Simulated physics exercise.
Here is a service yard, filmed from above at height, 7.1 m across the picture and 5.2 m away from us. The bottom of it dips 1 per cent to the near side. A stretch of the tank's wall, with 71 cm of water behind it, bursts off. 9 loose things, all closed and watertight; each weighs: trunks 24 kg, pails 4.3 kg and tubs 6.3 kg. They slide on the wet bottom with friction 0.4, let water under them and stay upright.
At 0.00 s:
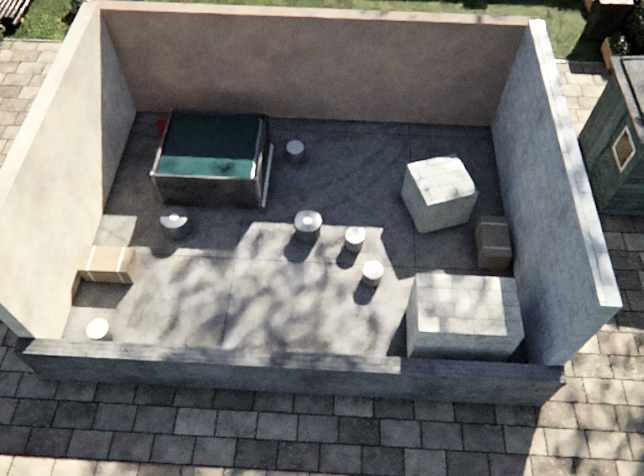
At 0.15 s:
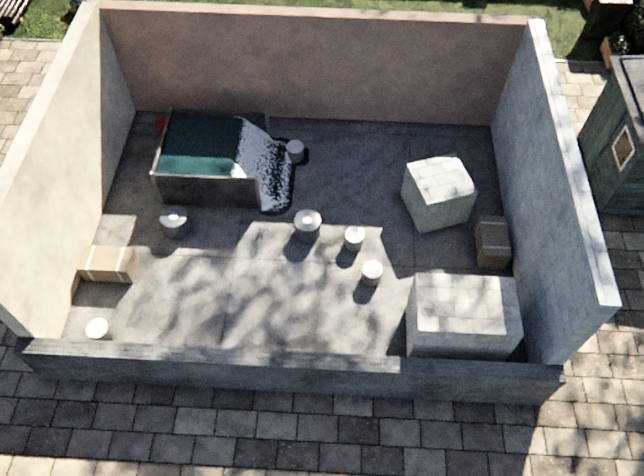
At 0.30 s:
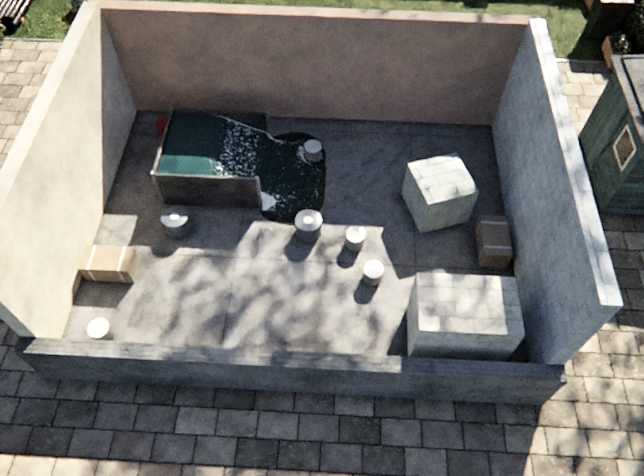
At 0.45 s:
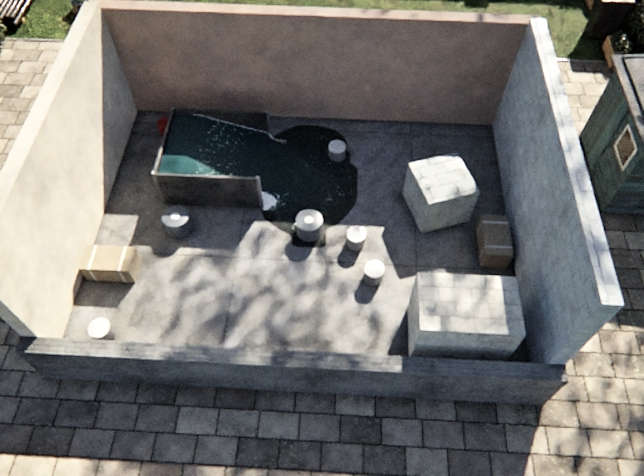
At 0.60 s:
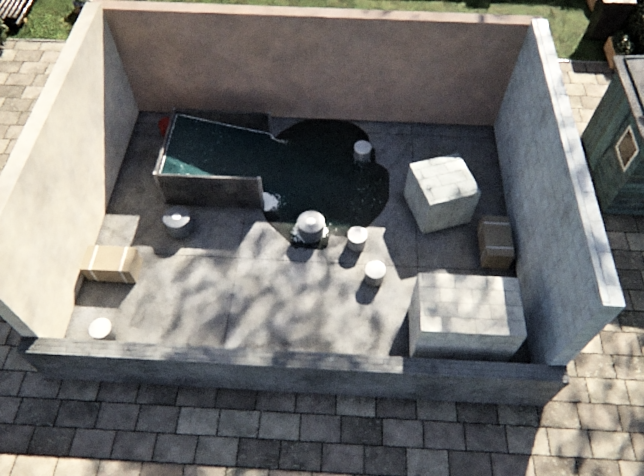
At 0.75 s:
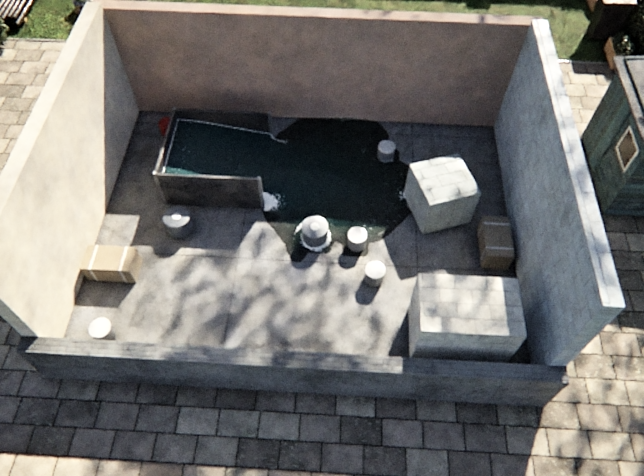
A walled service yard with a grey floor is seen from high above, in a view that stays still. A tank of dark green water stands at the back left, with pale round tubs across the middle, whitish blocks at the right and a tan box at the left. Water bursts from the tank's right side, foams, and spreads right and nearer, carrying one tub rightward and nudging another slightly.
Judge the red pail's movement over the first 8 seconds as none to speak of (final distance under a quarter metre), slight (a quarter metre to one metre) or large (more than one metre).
It's going to keep its spot, I think.
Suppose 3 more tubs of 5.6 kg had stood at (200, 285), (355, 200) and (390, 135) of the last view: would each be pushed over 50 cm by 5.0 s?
In sequence: Stays within; goes beyond; goes beyond.
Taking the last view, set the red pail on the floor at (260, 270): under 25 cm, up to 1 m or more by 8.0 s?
Put there, it wanders off a long way.
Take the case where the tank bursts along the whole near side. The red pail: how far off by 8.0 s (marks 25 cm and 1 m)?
The red pail simply gets swept away.
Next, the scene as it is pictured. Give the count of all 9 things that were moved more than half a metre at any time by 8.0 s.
Count: 6.
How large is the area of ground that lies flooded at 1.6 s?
That flooded area is roughly 17 m2.
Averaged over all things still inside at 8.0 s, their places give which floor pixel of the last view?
Near (176, 247).
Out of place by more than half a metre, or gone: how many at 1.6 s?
3.
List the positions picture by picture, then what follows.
The red pail at (164, 123), on the bottom; water covers 2.5 m2; 0 of 9 have shifted, in the first frame.
The red pail at (163, 123), on the bottom; 3.4 m2 under water; 0 of 9 have shifted, in the second frame.
The red pail at (164, 123) rests on the ground; 4.5 m2 under water; 1 of 9 have shifted, in the third frame.
The red pail at (165, 122) rests on the ground; 5.9 m2 under water; 1 of 9 have shifted, in the fourth frame.
The red pail at (166, 123), on the bottom; water covers 7.6 m2; 1 of 9 have shifted, in the fifth frame.
The red pail at (167, 123) rests on the ground; water covers 9.2 m2; 2 of 9 have shifted, in the sixth frame.
After 1.6 s the red pail is near (167, 123), 0.0 m from its start, aground; 0 afloat.
After 3.6 s the red pail is near (167, 123), 0.0 m from its start, aground; 5 afloat.
After 5.6 s the red pail is near (167, 123), 0.0 m from its start, aground; 3 afloat.
After 8.0 s the red pail is near (167, 123), 0.0 m from its start, aground; 7 afloat.
